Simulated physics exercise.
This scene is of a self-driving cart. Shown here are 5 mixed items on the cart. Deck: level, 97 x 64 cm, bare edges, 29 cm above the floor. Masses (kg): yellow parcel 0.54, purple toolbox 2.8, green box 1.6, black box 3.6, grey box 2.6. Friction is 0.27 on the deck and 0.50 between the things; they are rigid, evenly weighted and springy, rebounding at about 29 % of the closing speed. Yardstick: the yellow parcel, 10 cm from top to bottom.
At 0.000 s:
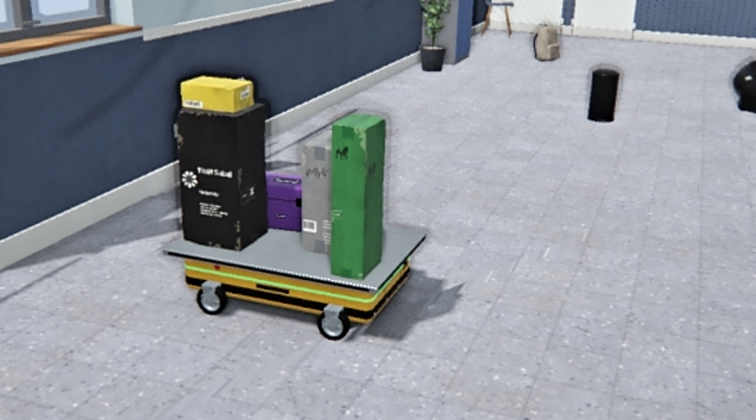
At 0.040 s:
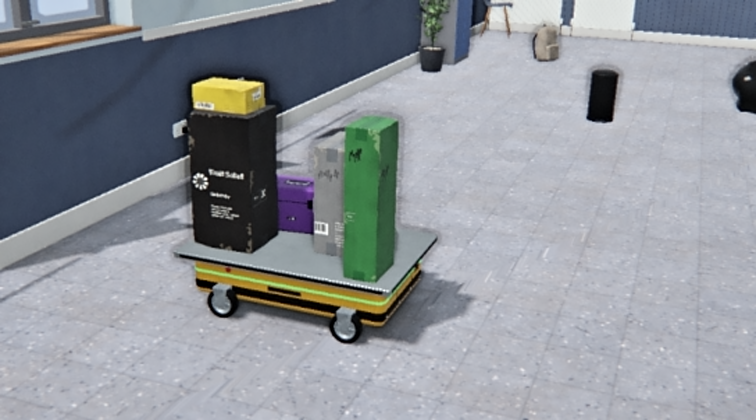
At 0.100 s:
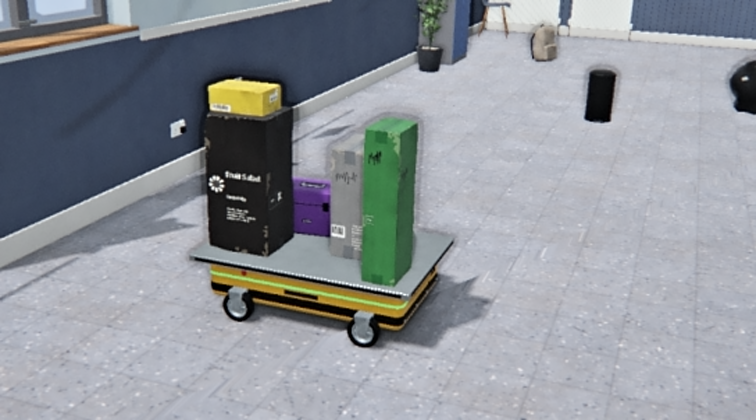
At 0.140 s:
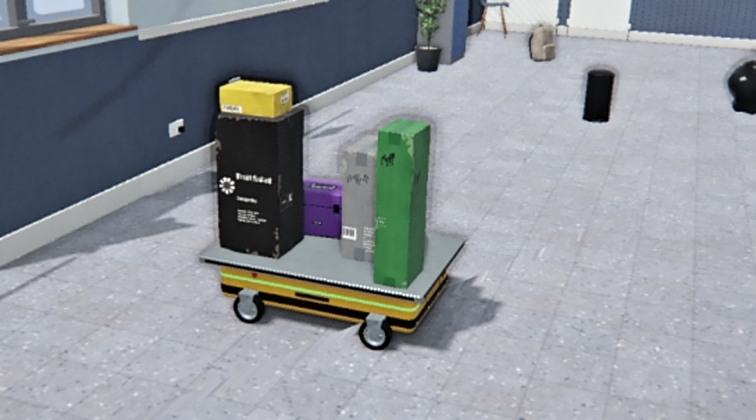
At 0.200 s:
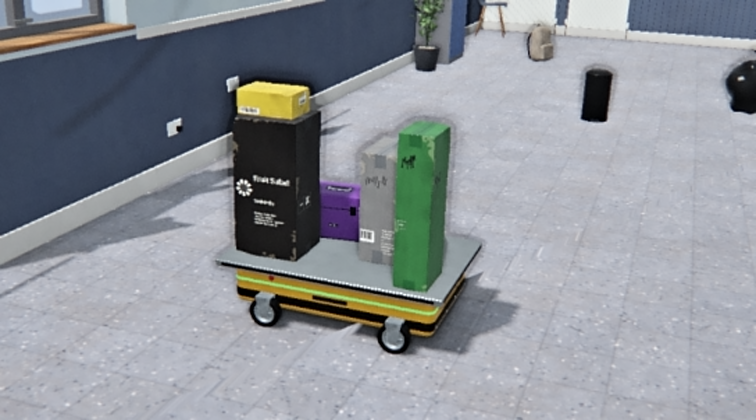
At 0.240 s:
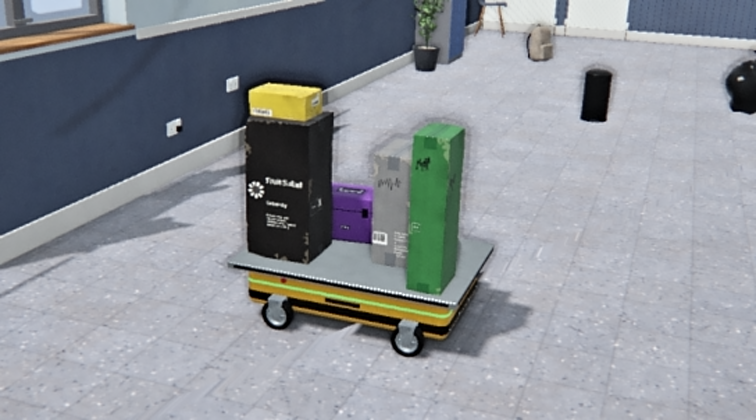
In a bright room with a tiled floor and blue walls, a low cart carrying a black box topped with a yellow parcel, plus purple, grey and green items, rolled slowly to the right.
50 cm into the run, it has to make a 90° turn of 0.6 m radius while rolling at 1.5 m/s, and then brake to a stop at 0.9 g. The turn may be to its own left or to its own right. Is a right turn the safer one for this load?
Yes, the safer choice is a clockwise bend.
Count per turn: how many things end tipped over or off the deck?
Tally: Left 4, right 3.
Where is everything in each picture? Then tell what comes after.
In the first picture, 0 cm covered; yellow parcel (218, 94); purple toolbox (287, 202).
In the second picture, 6 cm covered; grey box (345, 194); green box (371, 199).
In the third picture, 15 cm covered; black box (251, 178); grey box (362, 197).
In the fourth picture, 21 cm covered; green box (402, 204); black box (261, 180).
In the fifth picture, 30 cm covered; grey box (390, 201); green box (421, 207).
In the sixth picture, 36 cm covered; yellow parcel (286, 102); purple toolbox (351, 213).
Turning left. By 0.74 s, 111 cm covered, turned 44°; green box now off the deck; purple toolbox 9 cm from its spot near (491, 221); yellow parcel 6 cm from its spot near (484, 117).
By 1.14 s, 171 cm covered, turned 90°; yellow parcel, black box and grey box now off the deck; purple toolbox 25 cm from its spot near (554, 196).
By 1.54 s, 187 cm covered, turned 90°, stopped; purple toolbox 34 cm from its spot near (568, 174).
When it is over (2.2 s), off the deck, yellow parcel, green box, black box and grey box; not toppled but over 10 cm from the start, purple toolbox. End places, in pixels of the last picture, purple toolbox near (570, 172).
Turning right instead, purple toolbox, green box and grey box tipped over or off the deck, 3 of 5 in all.
